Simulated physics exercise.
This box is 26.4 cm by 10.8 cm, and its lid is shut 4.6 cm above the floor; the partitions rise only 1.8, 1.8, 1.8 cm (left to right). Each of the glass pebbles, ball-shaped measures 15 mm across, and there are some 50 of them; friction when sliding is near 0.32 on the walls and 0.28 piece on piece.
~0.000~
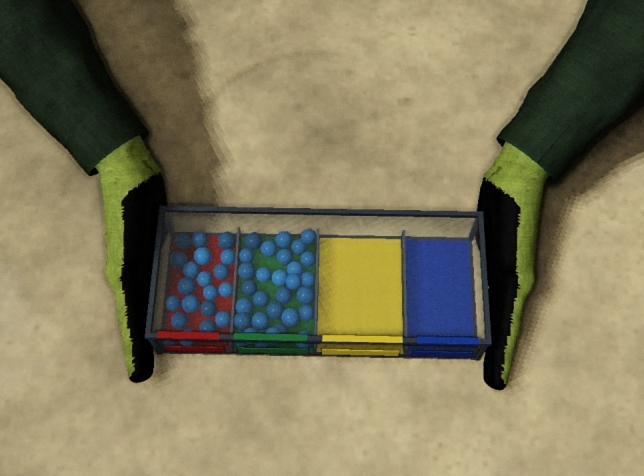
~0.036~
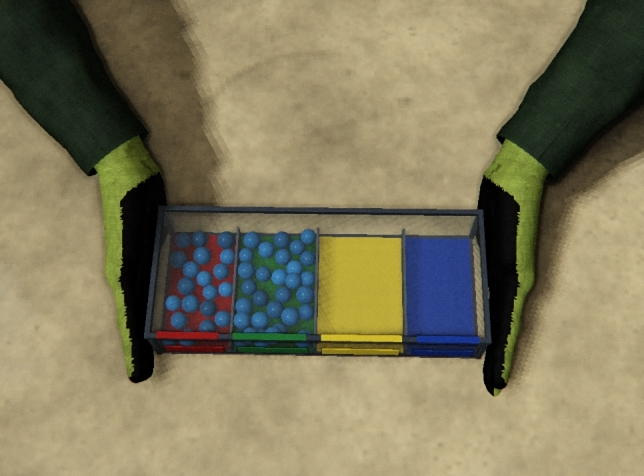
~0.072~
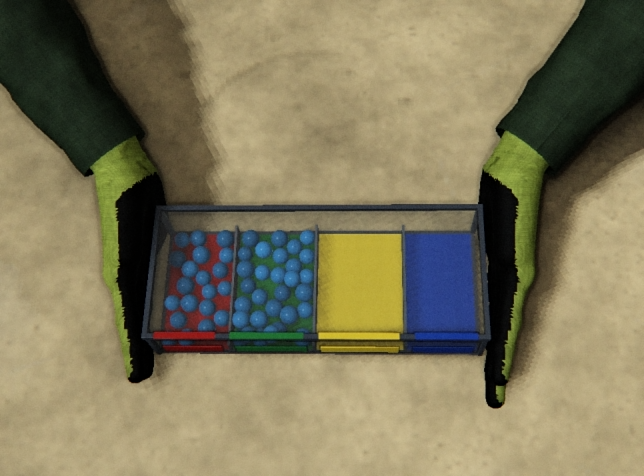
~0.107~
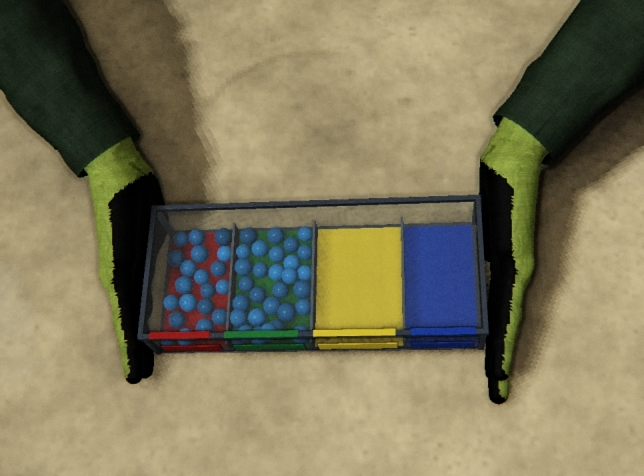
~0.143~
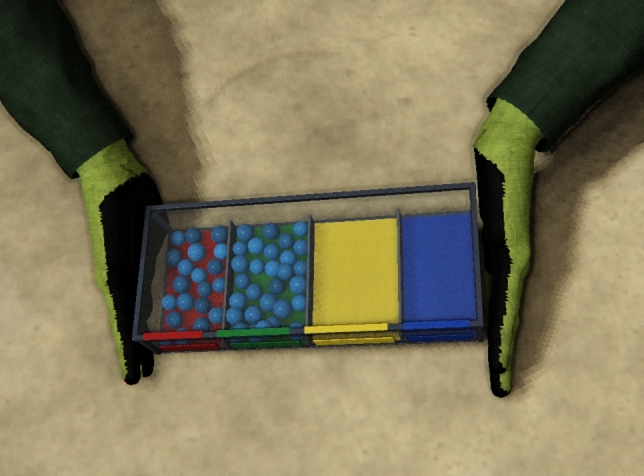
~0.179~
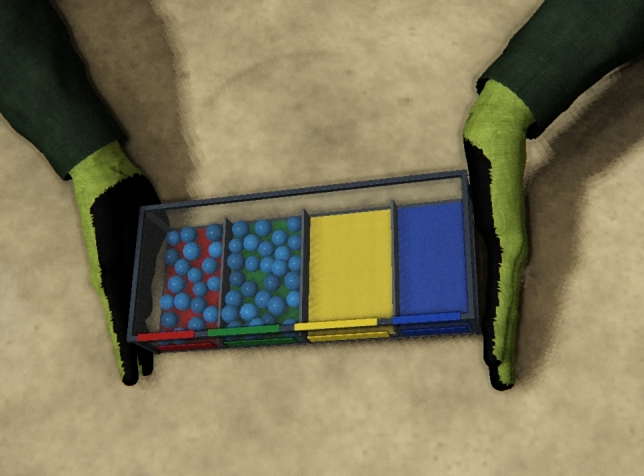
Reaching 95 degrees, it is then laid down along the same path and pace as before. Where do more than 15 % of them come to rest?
As I see it, red compartment: Passes the mark, blue compartment: Misses the mark, green compartment: Misses the mark, yellow compartment: Misses the mark.
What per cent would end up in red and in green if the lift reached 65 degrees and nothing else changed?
With that change it's red at 50 per cent and green at 50 per cent.
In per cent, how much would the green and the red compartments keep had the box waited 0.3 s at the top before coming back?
Green 0, red 100.
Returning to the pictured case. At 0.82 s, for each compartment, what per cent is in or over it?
Per cent by colour: Red 50; blue 0; green 50; yellow 0.
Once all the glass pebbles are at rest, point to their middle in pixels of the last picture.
After settling, the middle sits near (194, 296).
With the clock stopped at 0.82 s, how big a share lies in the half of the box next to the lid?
Around 50 in a hundred, give or take.
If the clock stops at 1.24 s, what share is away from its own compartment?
Roughly 55 %.
After 0.82 s, tilt 95 degrees; red 50 %, green 50 %.
After 1.24 s, tilt 41 degrees; red 95 %, green 5 %.
Then, at 1.74 s, tilt 0 degrees; red 95 %, green 5 %.
By 2.3 s all is still; red 95 %, blue 0 %, green 5 %, yellow 0 %.
